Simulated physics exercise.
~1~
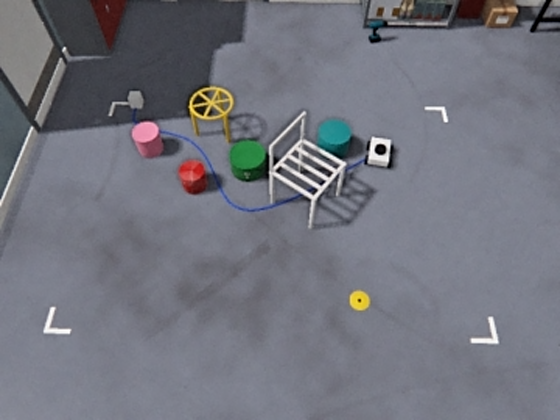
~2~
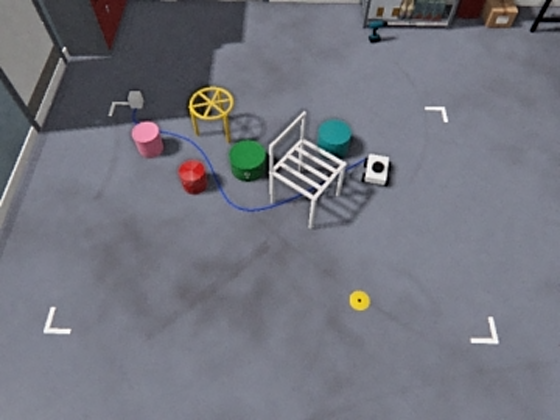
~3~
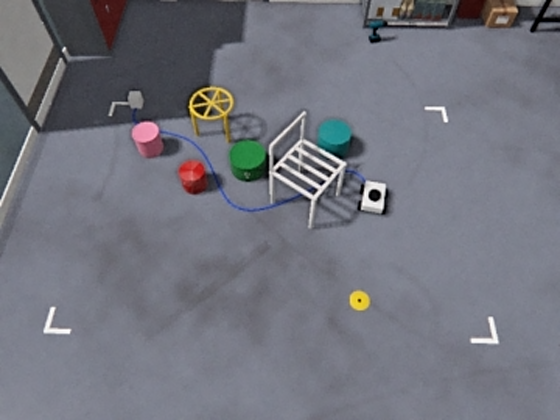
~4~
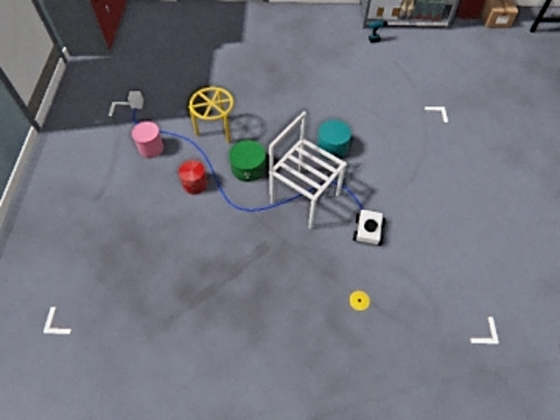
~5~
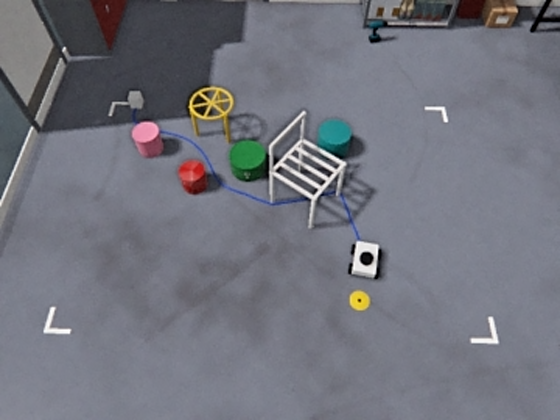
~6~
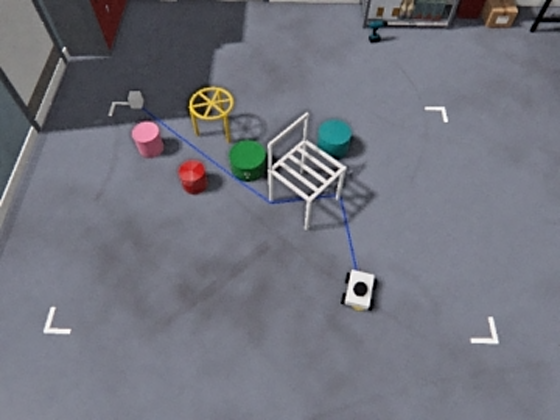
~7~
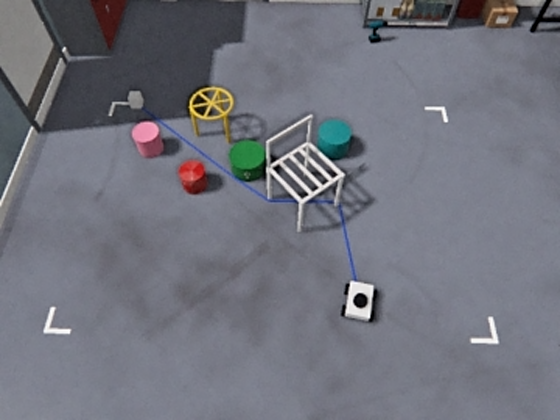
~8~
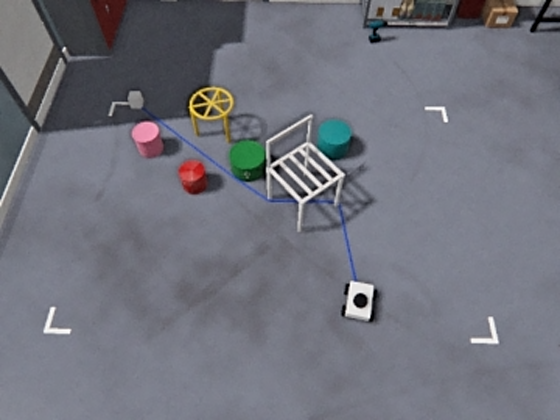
A small white cart trailing a blue lead drives slowly down a grey workshop floor, seen from high above. The lead runs from a fixed end at the upper left, near a pink bin, a yellow stool, a red tub and a green bin, and passes under a white chair beside a teal tub. As the cart nears a yellow mark, the slack straightens and the line draws tight in angled stretches. The chair shifts and turns slightly as the lead pulls at its legs. The cart stops over the mark, with the lead taut and the bins, tubs and stool still standing in place.
